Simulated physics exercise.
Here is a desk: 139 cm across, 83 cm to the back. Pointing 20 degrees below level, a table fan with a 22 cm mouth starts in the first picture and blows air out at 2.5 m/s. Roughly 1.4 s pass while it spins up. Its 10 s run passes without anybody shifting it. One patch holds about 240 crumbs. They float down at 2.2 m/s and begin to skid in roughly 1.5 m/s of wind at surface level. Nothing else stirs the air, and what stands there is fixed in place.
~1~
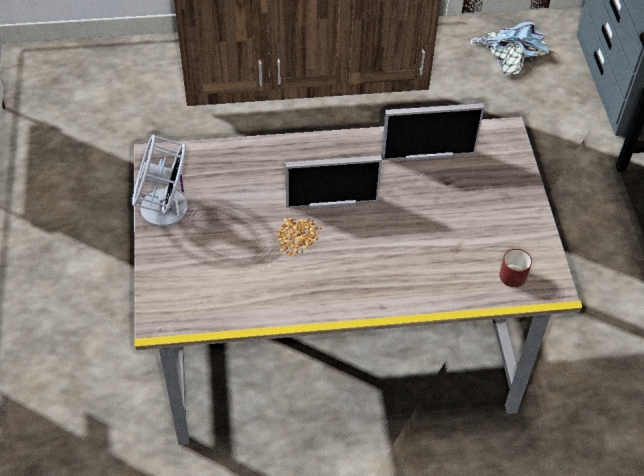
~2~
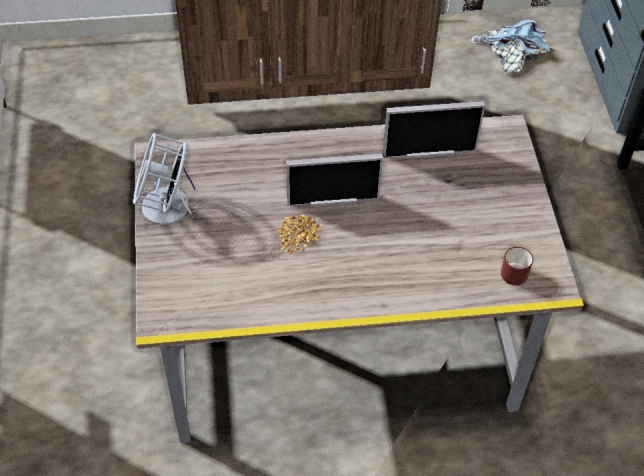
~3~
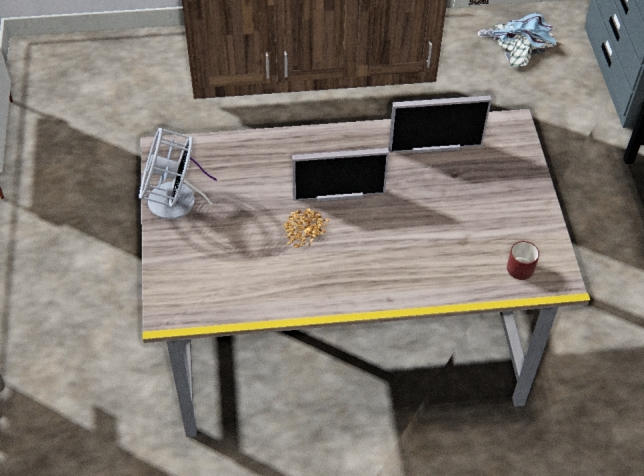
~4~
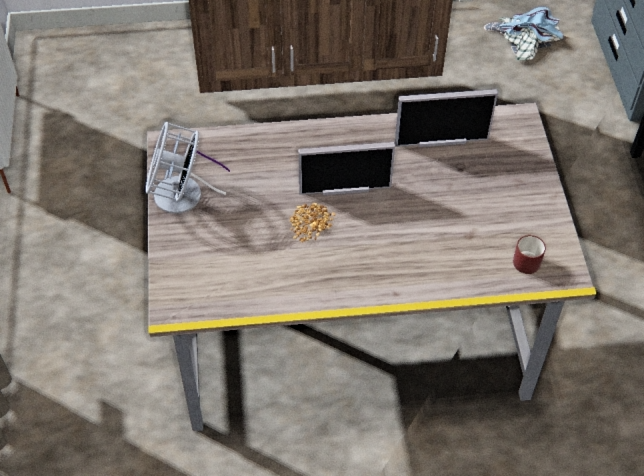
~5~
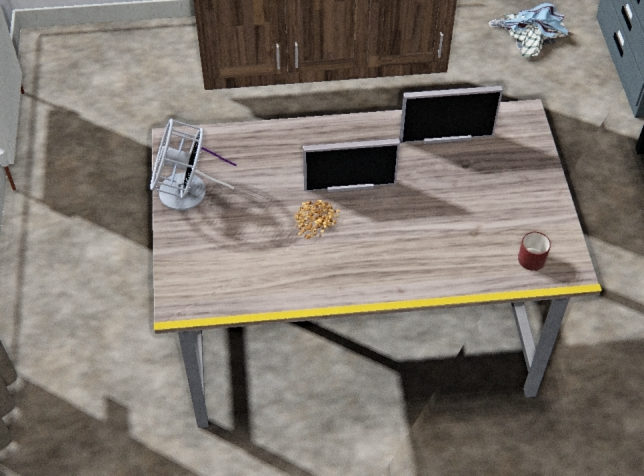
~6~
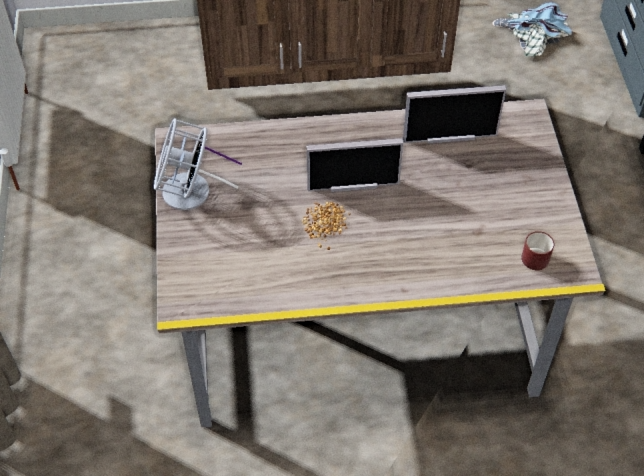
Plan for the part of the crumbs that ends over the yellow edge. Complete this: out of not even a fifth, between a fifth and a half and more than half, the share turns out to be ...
The share turns out to be above one half.
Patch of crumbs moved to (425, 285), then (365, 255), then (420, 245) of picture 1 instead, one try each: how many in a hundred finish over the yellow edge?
Try by try: About 100 per cent, 60 per cent and 3 per cent.
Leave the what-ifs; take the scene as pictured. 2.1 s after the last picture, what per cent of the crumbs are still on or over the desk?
About 15 %.
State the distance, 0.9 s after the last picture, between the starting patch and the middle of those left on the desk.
Roughly 70 centimetres.
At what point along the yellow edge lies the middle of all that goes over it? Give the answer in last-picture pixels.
Near (516, 298).
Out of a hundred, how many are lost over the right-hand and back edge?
Roughly 20 per cent at the right-hand edge and 0 per cent at the back edge.
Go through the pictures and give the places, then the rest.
The middle of the crumbs is near (296, 236), none has stirred yet and the mouth of the table fan is at (159, 175), in the first frame.
The middle of the crumbs is near (300, 233), none has stirred yet and the yellow edge is centred on (364, 325), in the second frame.
The middle of the crumbs is near (306, 228), none has stirred yet, the top of a laptop is at (341, 153) and the top of a laptop is at (442, 101), in the third frame.
The middle of the crumbs is near (312, 222) and none has stirred yet, in the fourth frame.
The middle of the crumbs is near (316, 219) and none has stirred yet, in the fifth frame.
The middle of the crumbs is near (326, 221), the farthest in sight from the table fan is at (346, 228) and about 50 % have left their places, in the sixth frame.
Then, 0.9 s after the last picture the count stands so, 64 % are over the yellow edge; the middle of those still in play is near (517, 251).
Then, 2.1 s after the last picture the count stands so, 68 % are over the yellow edge.
Then, 4.4 s after the last picture the count stands so, 68 % are over the yellow edge.
Then, 8.9 s after the last picture, at the end, 71 % are over the yellow edge.
